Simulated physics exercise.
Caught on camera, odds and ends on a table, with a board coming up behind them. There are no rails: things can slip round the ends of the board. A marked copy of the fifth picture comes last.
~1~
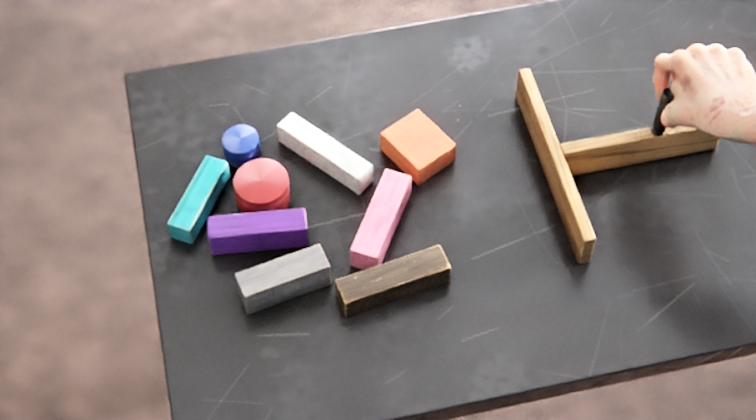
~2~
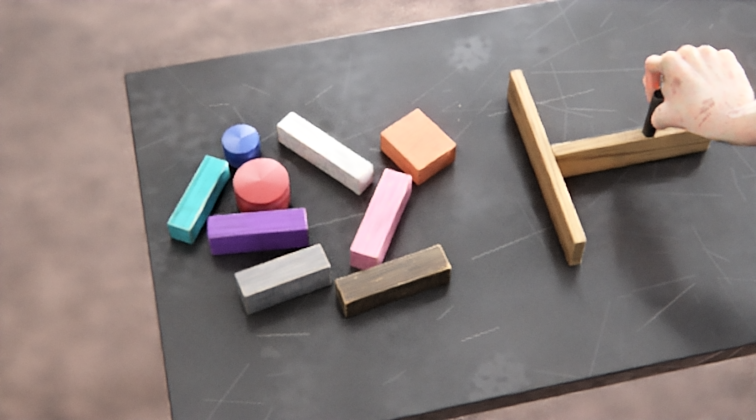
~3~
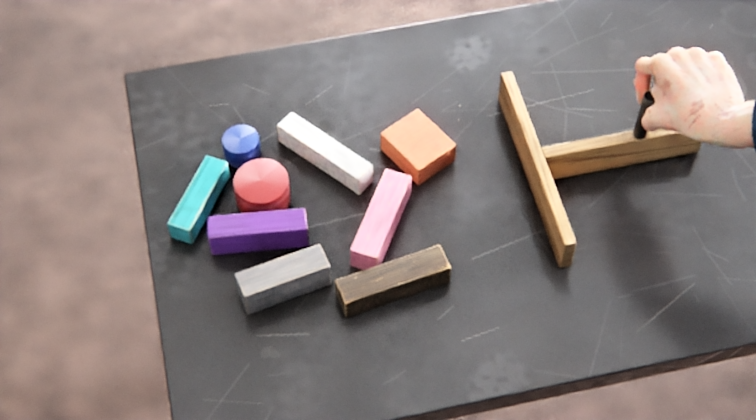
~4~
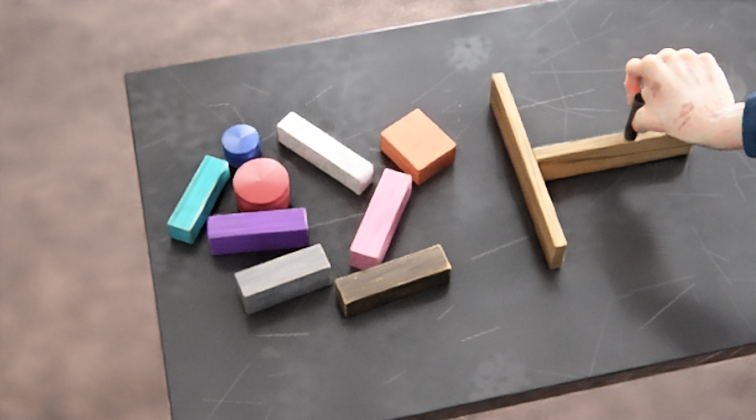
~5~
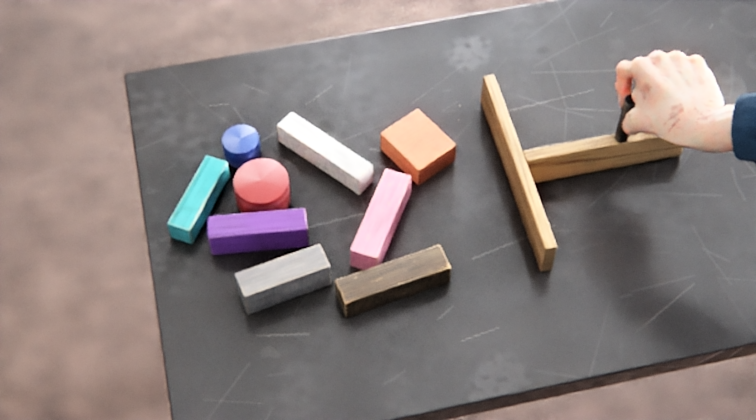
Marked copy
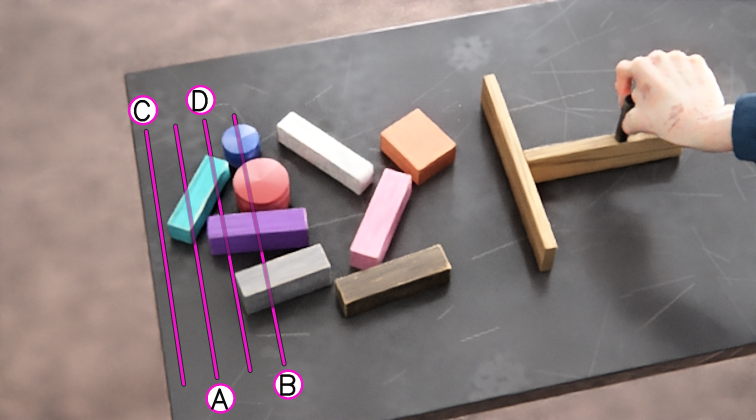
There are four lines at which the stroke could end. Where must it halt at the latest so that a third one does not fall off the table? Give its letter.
Up to line B.
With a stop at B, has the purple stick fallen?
By then, no.
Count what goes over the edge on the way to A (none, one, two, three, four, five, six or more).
By then, six or more.
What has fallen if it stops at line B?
It is the turquoise stick.
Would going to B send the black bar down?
No.
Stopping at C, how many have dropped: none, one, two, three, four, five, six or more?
By then, six or more.
On the marked copy, A at (195, 243); B at (257, 231); C at (164, 249); D at (226, 237).
Following B. Soon after the start, board (427, 174); black bar (387, 282); white bar (321, 154).
Later, board (333, 192); turquoise stick (181, 198); red tin (219, 198).
In the end, board (260, 205); turquoise stick over the edge; red tin (147, 213); one fallen.
As for the rest, A drops seven; C drops nine; D drops four.
